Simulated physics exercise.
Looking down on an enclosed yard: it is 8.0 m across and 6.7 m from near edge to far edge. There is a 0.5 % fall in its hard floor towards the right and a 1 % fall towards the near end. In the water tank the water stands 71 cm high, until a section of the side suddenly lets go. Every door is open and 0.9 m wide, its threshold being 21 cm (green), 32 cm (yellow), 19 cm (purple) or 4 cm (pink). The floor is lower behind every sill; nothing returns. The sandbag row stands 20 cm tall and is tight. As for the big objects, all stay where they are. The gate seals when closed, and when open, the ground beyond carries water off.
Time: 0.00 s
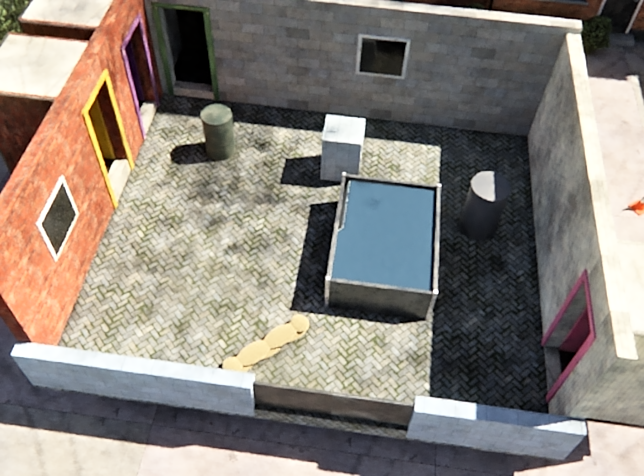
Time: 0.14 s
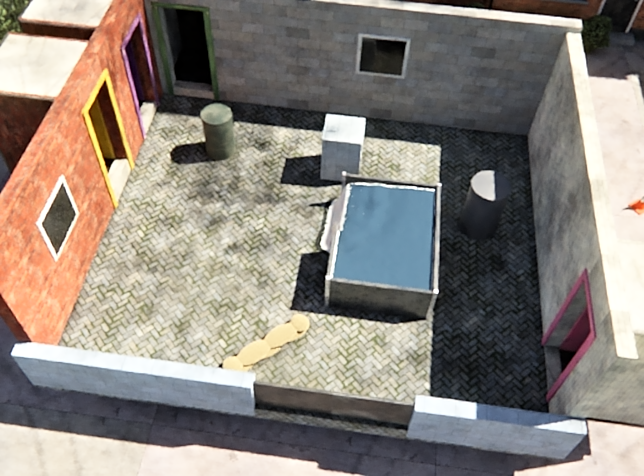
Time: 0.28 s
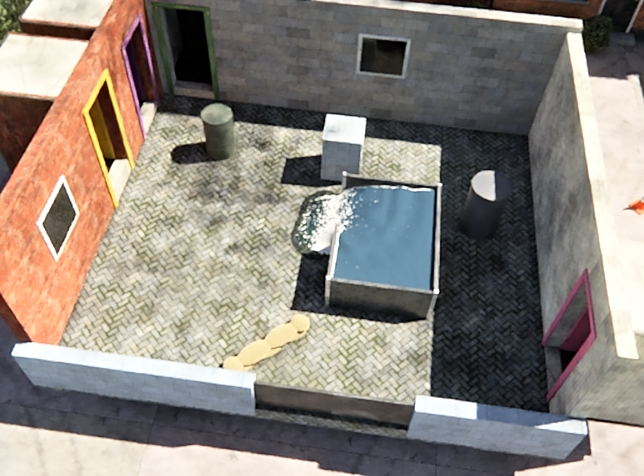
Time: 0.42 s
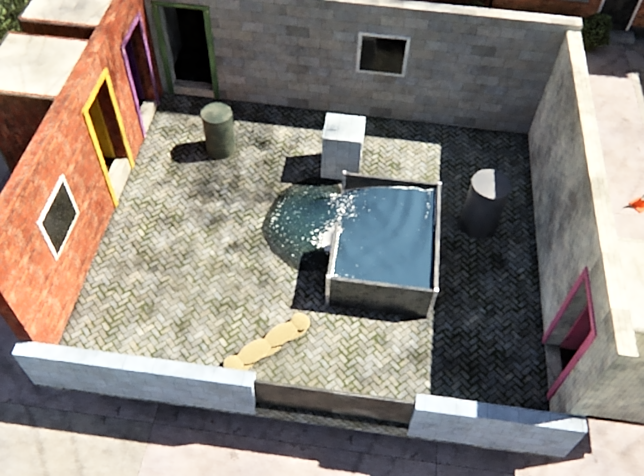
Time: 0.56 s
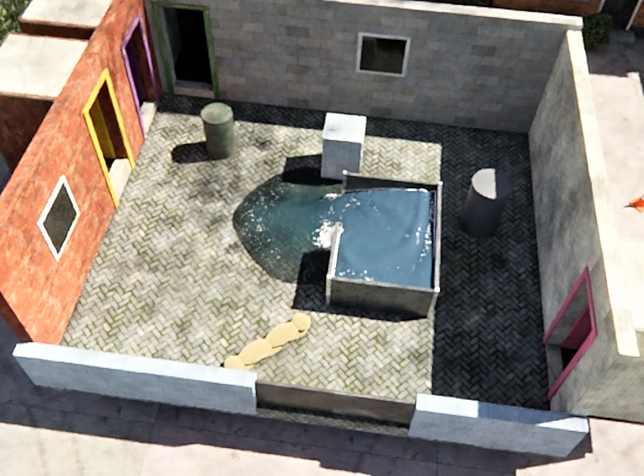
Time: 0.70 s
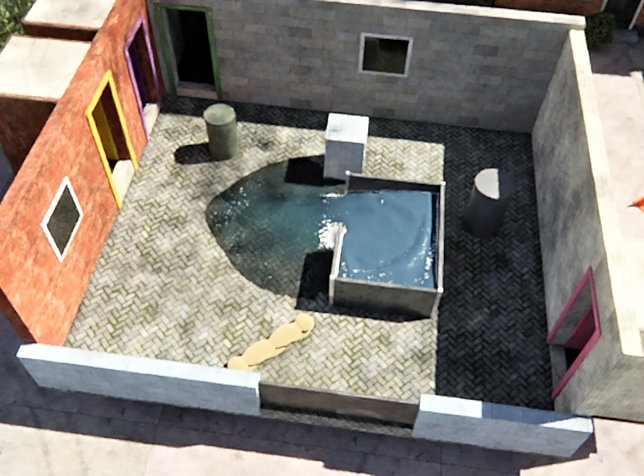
Water bursts from the left side of a grey-walled tank in a paved, walled yard, seen from high above. A pale block stands behind the tank, a green drum at back left, a grey cylinder to the right and a tan, lumpy strip in front, with an orange wall at left. Foaming at first, the water spreads leftward in a widening dark sheet while the tank's rippling surface sinks and the view barely shifts.
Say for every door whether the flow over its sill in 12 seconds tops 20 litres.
In the end green door: Short of the limit. Yellow door: Short of the limit. Purple door: Short of the limit. Pink door: Short of the limit.
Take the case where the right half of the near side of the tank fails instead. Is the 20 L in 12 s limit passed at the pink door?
Pink: Exceeds.
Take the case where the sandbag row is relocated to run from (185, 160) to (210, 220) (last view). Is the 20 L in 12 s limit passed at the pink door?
Then, for the pink door, it's higher.
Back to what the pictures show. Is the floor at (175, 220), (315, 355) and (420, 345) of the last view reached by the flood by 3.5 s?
Soaked, untouched, untouched.
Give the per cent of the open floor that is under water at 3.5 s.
Wet share: Near 45 percent.
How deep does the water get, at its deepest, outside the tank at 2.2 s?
I'd say near 30 centimetres.
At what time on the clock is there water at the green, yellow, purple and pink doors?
Green = 2.2 s, yellow = 1.2 s, purple = 1.8 s, pink = 9.5 s.
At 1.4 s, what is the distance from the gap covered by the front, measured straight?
Roughly 4.4 metres out.
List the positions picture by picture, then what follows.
In the first frame, the water tank at (386, 233) is whole and still, 71 cm deep.
In the second frame, the front is at (325, 251), 0.7 m from the gap at (340, 219); 0.3 m2 of floor is under water; 71 cm left at the back of the water tank.
In the third frame, the front is at (300, 247), 0.9 m from the gap at (341, 219); 1.0 m2 of floor is under water; 71 cm left at the back of the water tank.
In the fourth frame, water pours out at (341, 219) and has run 1.4 m, to (267, 232); typically 8 cm deep outside, 69 cm at the water tank's back.
In the fifth frame, the front is at (237, 223), 2.0 m from the gap at (341, 219); 3.8 m2 of floor is under water; 62 cm left at the back of the water tank.
In the sixth frame, water pours out at (344, 219) and has run 2.5 m, to (210, 215); typically 5 cm deep outside, 60 cm at the water tank's back.
After 1.4 s water covers 30 % of the floor and is deepest (38 cm) near (336, 223); green door not reached, yellow door 19 cm at the sill, 0 L in, purple door not reached, pink door not reached.
After 2.2 s water covers 40 % of the floor and is deepest (30 cm) near (147, 165); green door 8 cm at the sill, 0 L in, yellow door 25 cm at the sill, 0 L in, purple door 9 cm at the sill, 0 L in, pink door not reached.
After 3.5 s water covers 45 % of the floor and is deepest (26 cm) near (55, 366); green door 18 cm at the sill, 2 L in, yellow door 17 cm at the sill, 0 L in, purple door 15 cm at the sill, 0 L in, pink door not reached.
After 7.0 s water covers 70 % of the floor and is deepest (18 cm) near (222, 378); green door 7 cm at the sill, 3 L in, yellow door 11 cm at the sill, 0 L in, purple door 7 cm at the sill, 3 L in, pink door not reached.
After 12.0 s water covers 95 % of the floor and is deepest (13 cm) near (326, 294); green door 2 cm at the sill, 3 L in, yellow door 7 cm at the sill, 0 L in, purple door 5 cm at the sill, 3 L in, pink door 6 cm at the sill, 0 L in.
